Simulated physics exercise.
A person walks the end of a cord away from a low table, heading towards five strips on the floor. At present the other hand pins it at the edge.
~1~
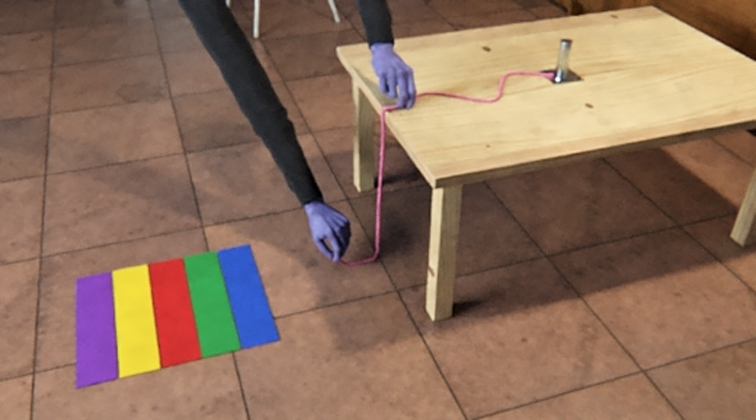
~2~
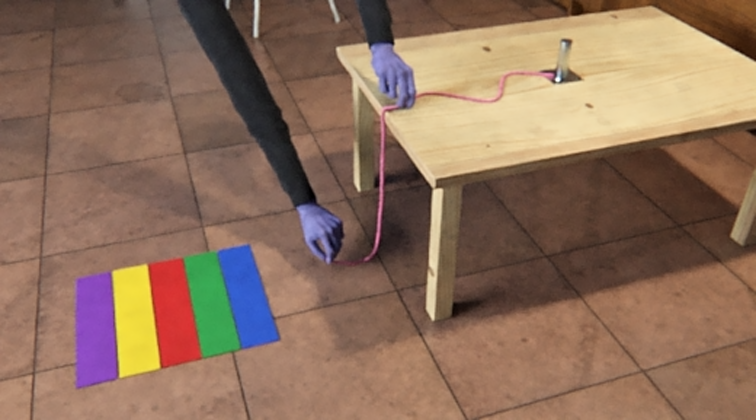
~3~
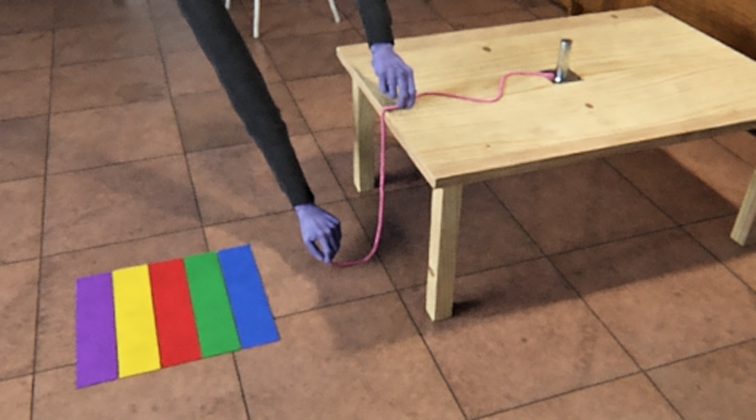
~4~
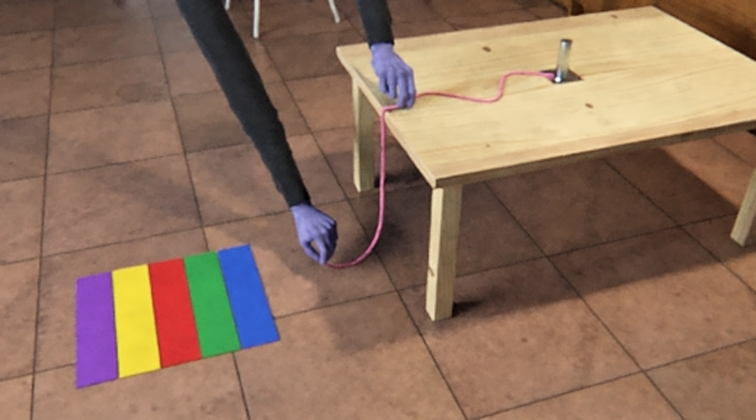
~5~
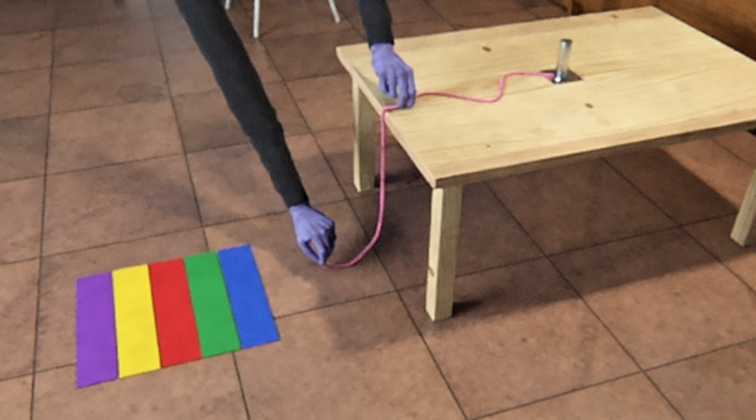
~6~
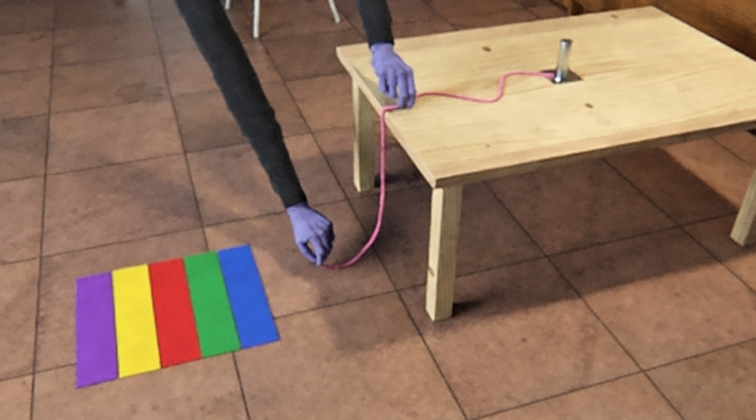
On a tiled floor beside a low wooden table, one hand inching a pink cord slightly left while another pins it at the edge.
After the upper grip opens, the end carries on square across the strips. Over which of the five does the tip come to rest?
Over the red one.
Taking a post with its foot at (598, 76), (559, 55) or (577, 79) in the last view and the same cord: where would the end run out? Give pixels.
Try by try: (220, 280), (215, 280) and (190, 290).
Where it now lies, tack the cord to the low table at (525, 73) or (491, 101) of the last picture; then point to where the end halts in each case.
Estimated pixels: (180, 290), then (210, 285).
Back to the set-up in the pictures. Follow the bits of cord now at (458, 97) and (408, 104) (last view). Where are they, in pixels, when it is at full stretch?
At (424, 102), then (368, 126).
A little later, end near (231, 279); over blue.
Next, end near (194, 287); over green.
When it is tight, end near (171, 292); over red. The end stops over the red strip.
